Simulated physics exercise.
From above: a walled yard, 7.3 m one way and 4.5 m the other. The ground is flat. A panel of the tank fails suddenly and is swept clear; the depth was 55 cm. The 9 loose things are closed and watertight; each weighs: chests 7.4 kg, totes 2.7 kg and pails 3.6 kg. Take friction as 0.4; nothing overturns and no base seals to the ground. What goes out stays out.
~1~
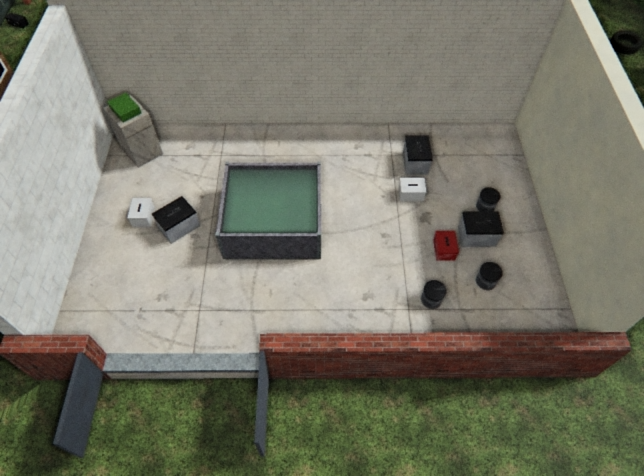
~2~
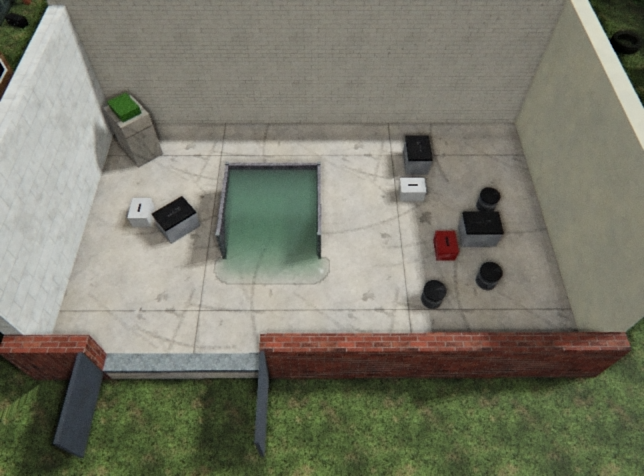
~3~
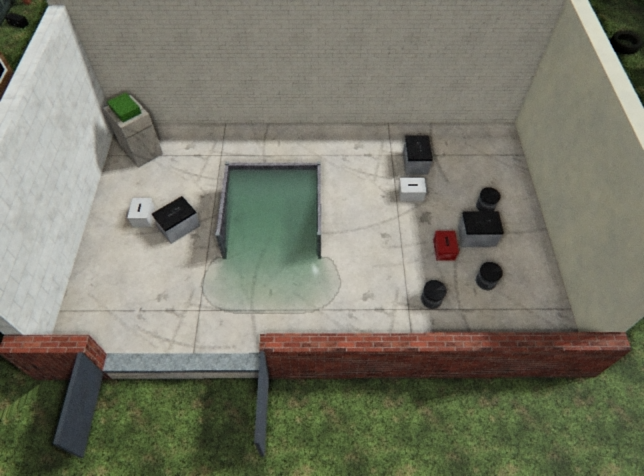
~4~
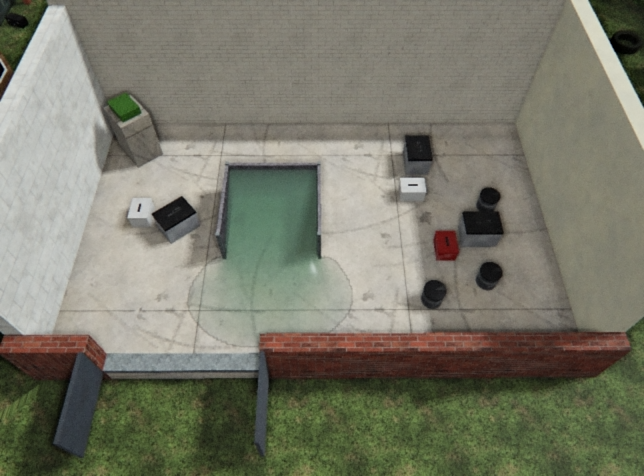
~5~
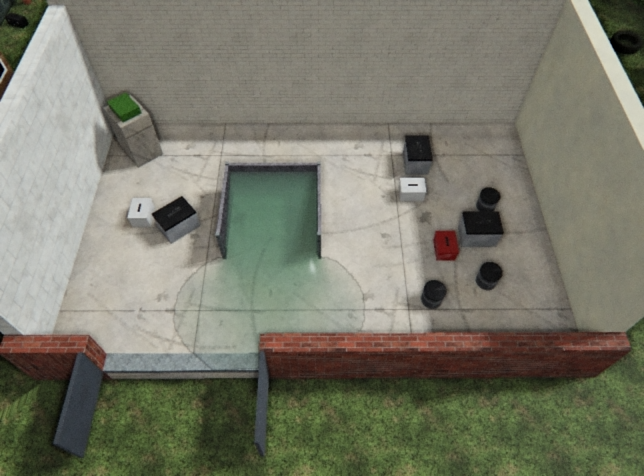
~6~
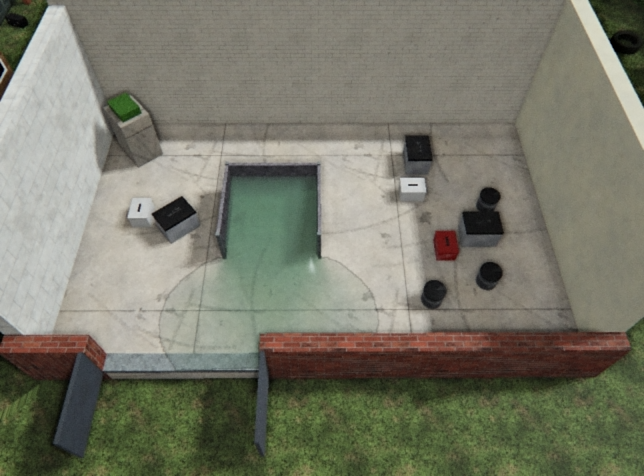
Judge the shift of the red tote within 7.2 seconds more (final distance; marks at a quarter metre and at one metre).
Red tote gets carried off.
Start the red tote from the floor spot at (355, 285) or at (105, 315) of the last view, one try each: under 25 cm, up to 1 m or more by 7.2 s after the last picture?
In that order: It slides a little; it holds its place.
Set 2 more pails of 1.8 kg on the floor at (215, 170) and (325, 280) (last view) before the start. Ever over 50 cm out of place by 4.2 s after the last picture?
In that order: Less, more.
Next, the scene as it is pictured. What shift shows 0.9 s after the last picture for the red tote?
Roughly 0 cm by then.
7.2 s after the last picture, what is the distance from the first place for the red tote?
Roughly 140 cm.
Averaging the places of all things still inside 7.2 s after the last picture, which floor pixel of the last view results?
At about (394, 193).
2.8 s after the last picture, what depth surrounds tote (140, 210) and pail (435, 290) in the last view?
About 0 and 4 cm.
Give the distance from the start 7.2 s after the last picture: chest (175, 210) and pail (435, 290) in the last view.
In turn: 0 cm, 300 cm.
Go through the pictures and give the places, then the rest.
In the first picture, the red tote at (447, 241), on the bottom; water covers 1.9 m2; 0 of 9 have shifted.
In the second picture, the red tote at (447, 241) rests on the ground; water covers 2.6 m2; 0 of 9 have shifted.
In the third picture, the red tote at (447, 241), on the bottom; water covers 3.5 m2; 0 of 9 have shifted.
In the fourth picture, the red tote at (447, 241) rests on the ground; 4.7 m2 under water; 0 of 9 have shifted.
In the fifth picture, the red tote at (447, 241) rests on the ground; 5.7 m2 under water; 0 of 9 have shifted.
In the sixth picture, the red tote at (447, 241), on the bottom; 6.3 m2 under water; 0 of 9 have shifted.
Then, 0.9 s after the last picture the red tote is near (447, 241), 0.0 m from its start, aground; 0 of 9 are out; 0 afloat.
Then, 2.8 s after the last picture the red tote is near (449, 209), 0.6 m from its start, aground; 0 of 9 are out; 2 afloat.
Then, 4.8 s after the last picture the red tote is near (440, 177), 1.3 m from its start, aground; 0 of 9 are out; 0 afloat.
Then, 7.2 s after the last picture the red tote is near (440, 172), 1.4 m from its start, afloat; 0 of 9 are out; 1 afloat.
